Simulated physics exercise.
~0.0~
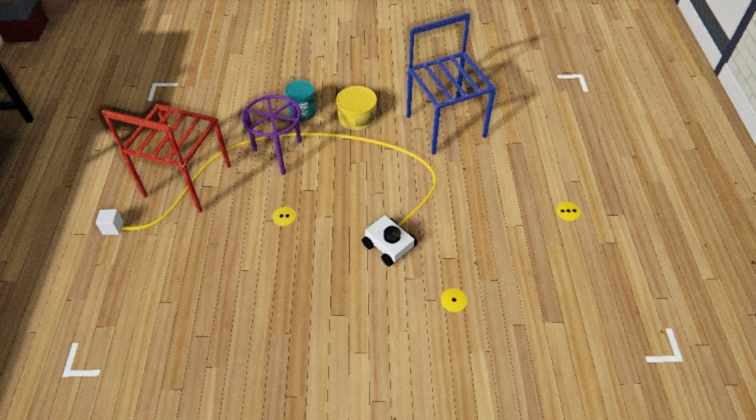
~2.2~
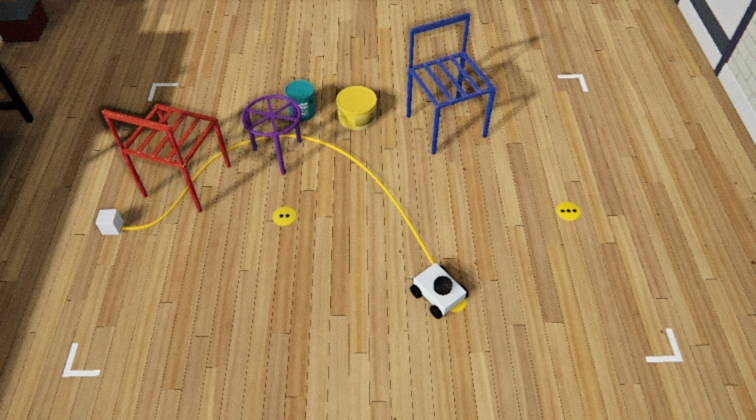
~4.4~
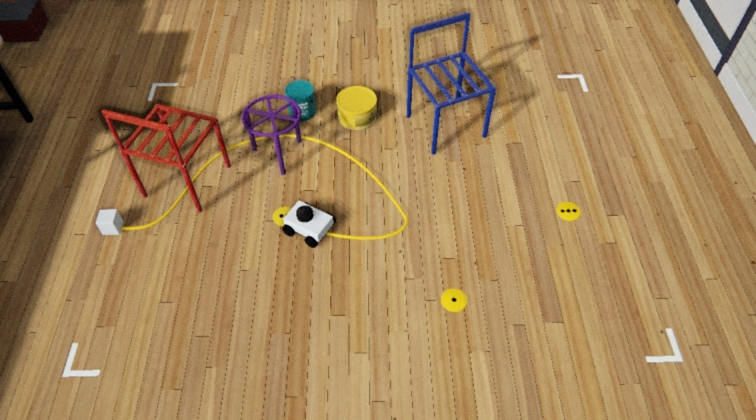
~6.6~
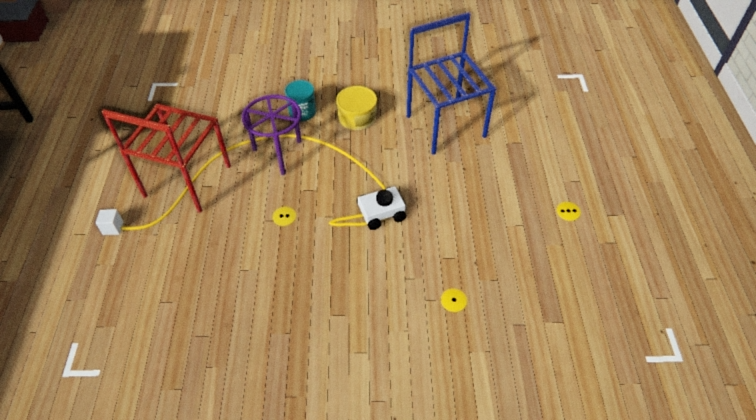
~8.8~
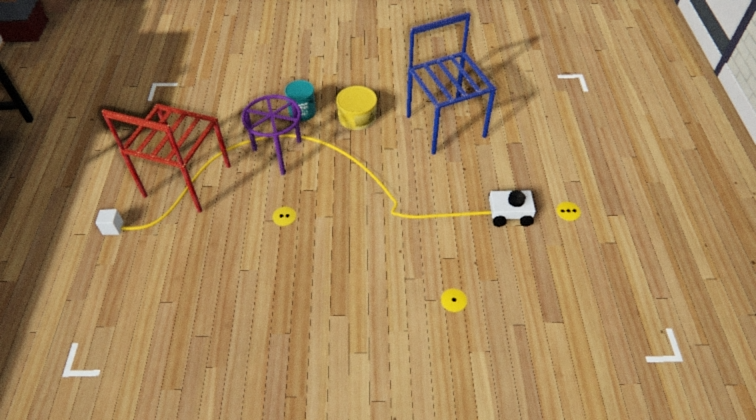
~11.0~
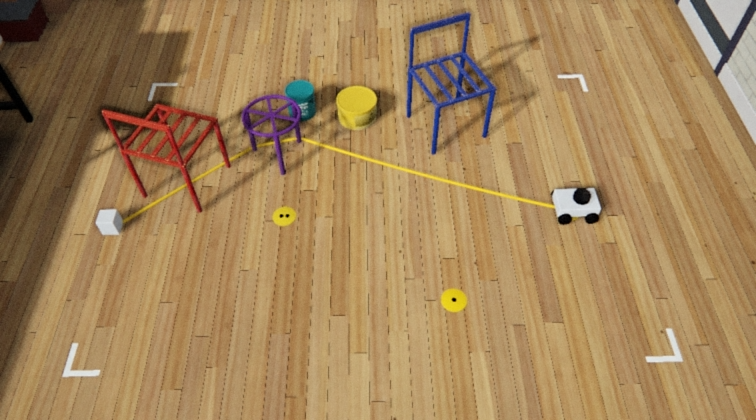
A blue chair, a red chair, a purple stool and two buckets stood still as a small white cart trailing a yellow lead visited the one-dot, two-dot and three-dot marks, stopping at the right with the lead pulled straight and still attached.
